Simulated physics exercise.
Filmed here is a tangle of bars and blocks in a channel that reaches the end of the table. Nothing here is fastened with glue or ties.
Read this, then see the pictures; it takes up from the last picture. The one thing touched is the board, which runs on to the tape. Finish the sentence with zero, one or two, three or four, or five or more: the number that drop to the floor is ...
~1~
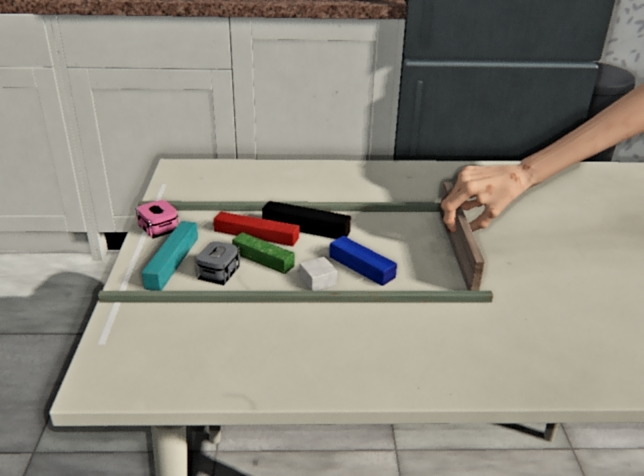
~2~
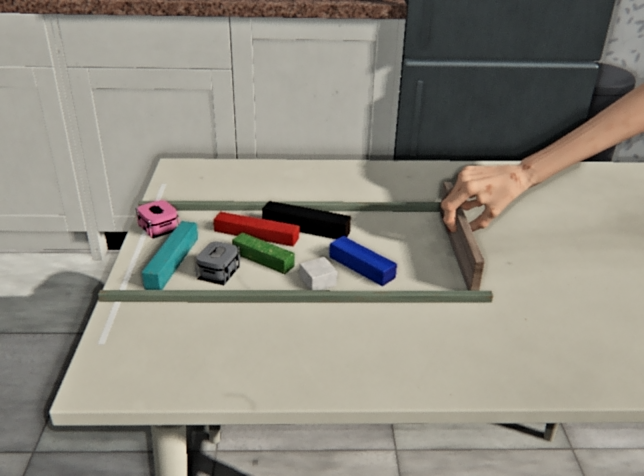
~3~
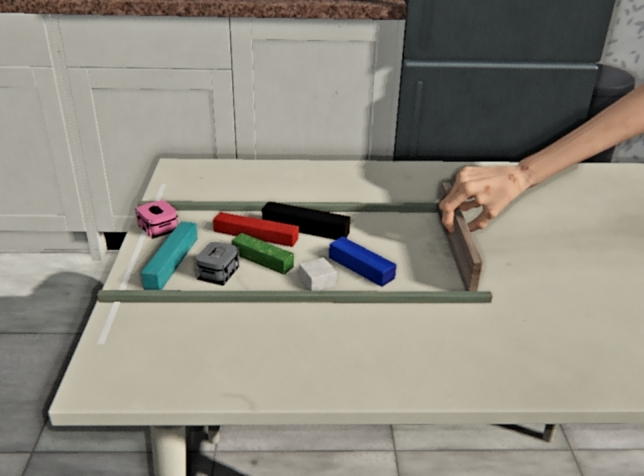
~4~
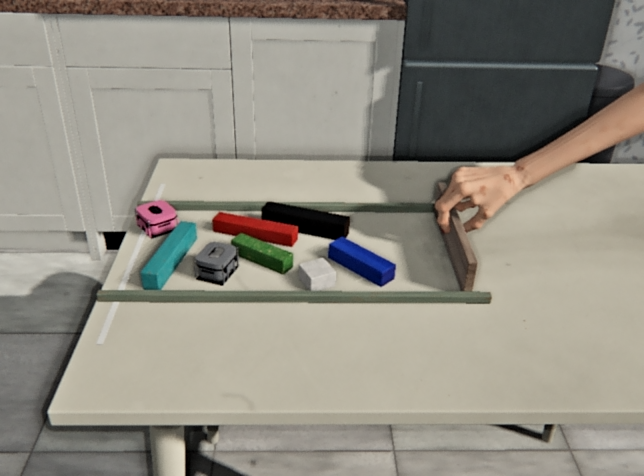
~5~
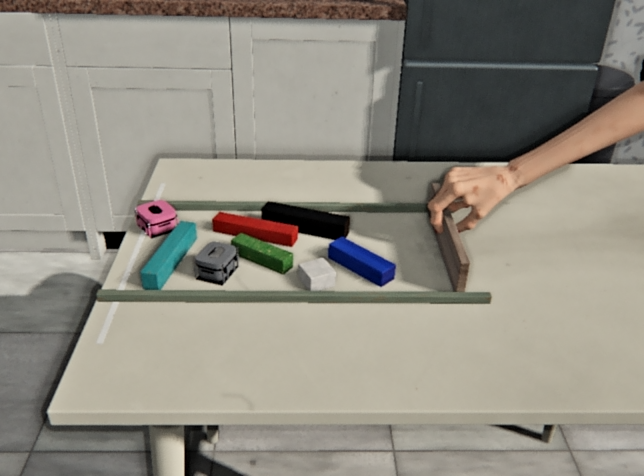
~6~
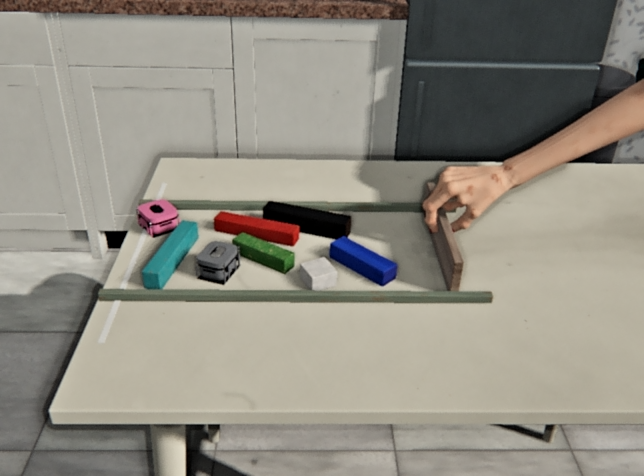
The number that drop to the floor is five or more.
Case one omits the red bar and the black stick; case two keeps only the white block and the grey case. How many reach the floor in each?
The first count is 4 and the second is 5.
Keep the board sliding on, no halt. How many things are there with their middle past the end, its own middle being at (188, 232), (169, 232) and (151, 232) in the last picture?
2, 4, 7.
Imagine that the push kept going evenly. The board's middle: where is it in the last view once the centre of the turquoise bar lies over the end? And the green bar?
The middle is at (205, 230) when it's the turquoise bar, and at (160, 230) when it's the green bar.
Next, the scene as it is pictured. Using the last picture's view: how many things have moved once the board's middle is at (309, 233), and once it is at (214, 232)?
5 by the first point, 8 by the second.
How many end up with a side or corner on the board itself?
Tally at the end: 1.
Soon after, none off yet; pink case at rest near (158, 218); turquoise bar at rest near (172, 253); grey case at rest near (218, 262).
After that, none off yet; pink case displaced about its own width near (137, 222); turquoise bar displaced a little near (153, 253); grey case displaced about its own width near (170, 263).
In the end, the number that fall off is five or more; gone, white block, black stick, green bar, red bar, grey case, turquoise bar and pink case.
